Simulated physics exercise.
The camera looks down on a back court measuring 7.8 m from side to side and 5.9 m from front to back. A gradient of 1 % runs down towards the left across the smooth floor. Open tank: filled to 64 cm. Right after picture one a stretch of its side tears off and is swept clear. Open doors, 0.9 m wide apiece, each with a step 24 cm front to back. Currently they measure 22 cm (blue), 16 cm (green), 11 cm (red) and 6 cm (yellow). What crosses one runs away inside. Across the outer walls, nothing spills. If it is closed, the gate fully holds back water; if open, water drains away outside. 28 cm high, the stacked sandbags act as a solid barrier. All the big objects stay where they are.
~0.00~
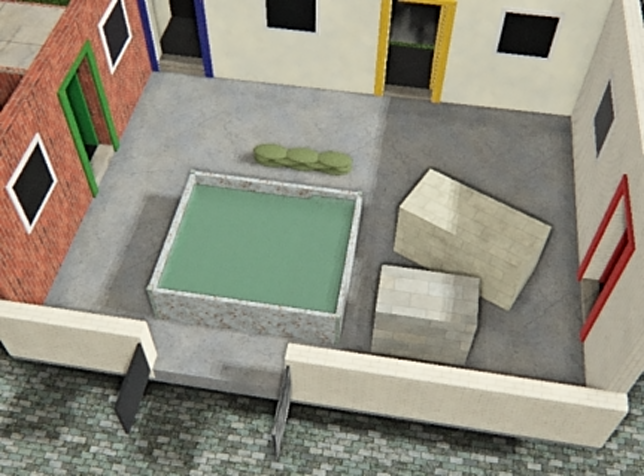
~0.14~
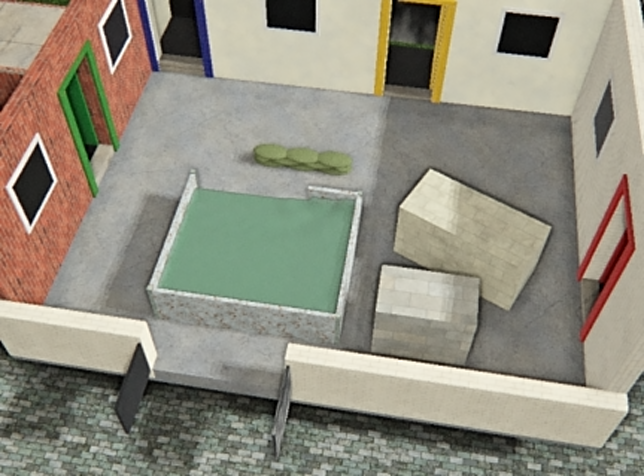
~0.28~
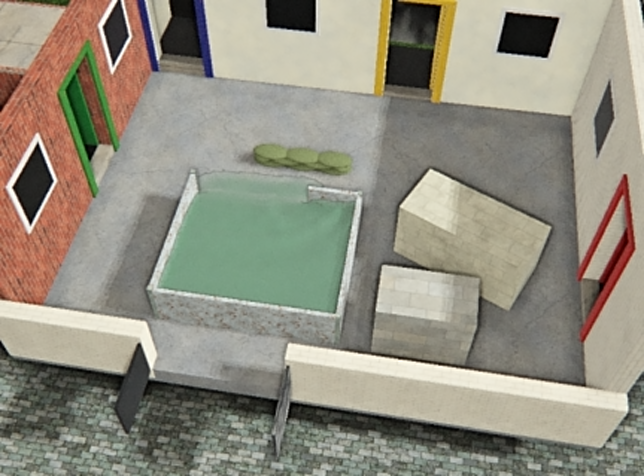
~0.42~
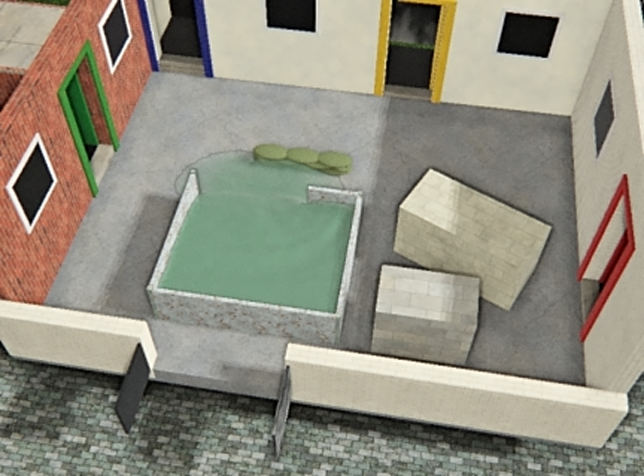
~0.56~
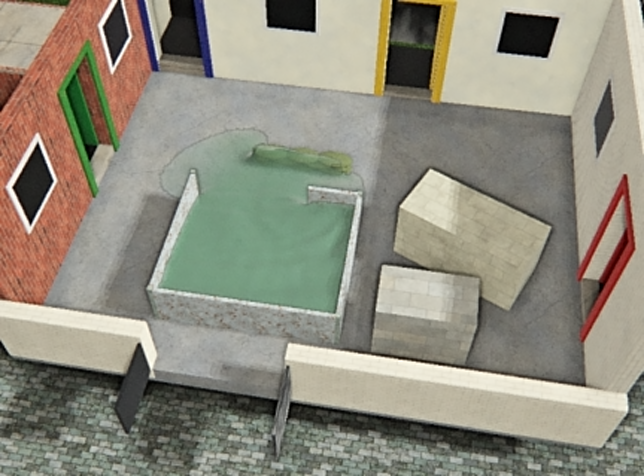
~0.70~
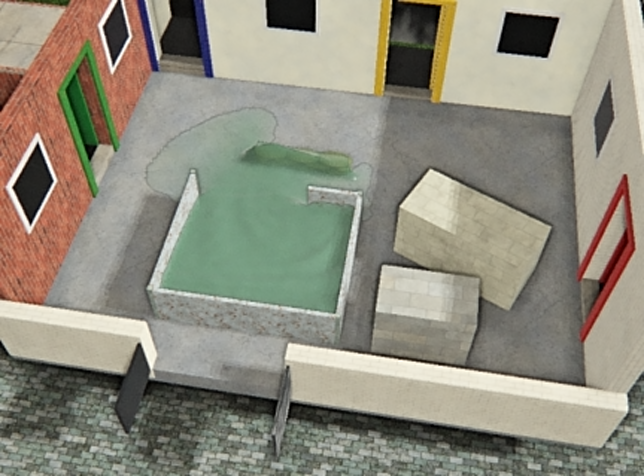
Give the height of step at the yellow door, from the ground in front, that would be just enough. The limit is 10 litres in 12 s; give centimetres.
Close to 7 cm.
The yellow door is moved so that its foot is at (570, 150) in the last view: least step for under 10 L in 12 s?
Roughly 10.5 cm.
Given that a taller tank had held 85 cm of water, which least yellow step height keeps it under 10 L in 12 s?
Minimum height: Approx. 10.5 cm.
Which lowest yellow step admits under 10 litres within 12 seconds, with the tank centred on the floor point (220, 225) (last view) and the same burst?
Then close to 6.5 cm.
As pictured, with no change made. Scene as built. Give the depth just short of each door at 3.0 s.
Blue door 32 cm, green door 11 cm, red door 0 cm, yellow door 7 cm.
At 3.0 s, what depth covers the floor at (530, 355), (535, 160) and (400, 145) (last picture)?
That's 0, 2 and 1 cm, in the order given.
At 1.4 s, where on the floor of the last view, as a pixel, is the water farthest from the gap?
Lab note: Front tip approx. (189, 78).
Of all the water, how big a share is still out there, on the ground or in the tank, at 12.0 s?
Around 92 per cent of the water.
After 1.4 s water covers 30 % of the floor, deepest (48 cm) near (268, 174); it has not reached the yellow door.
After 3.0 s water covers 55 % of the floor, deepest (34 cm) near (149, 81); 7 cm at the yellow door, 0 litres in over its 6 cm step.
After 12.0 s water covers 95 % of the floor, deepest (12 cm) near (30, 335); 9 cm at the yellow door, 20 litres in over its 6 cm step.
At the yellow door as built, the water arrived by 2.5 s and peaked near 10 cm at 10.0 s.
Run again over the same 12 s with other heights there, 16 litres in over 6.5 cm, 6 litres over 8 cm. The limit of 10 litres is kept from about 7 cm up.
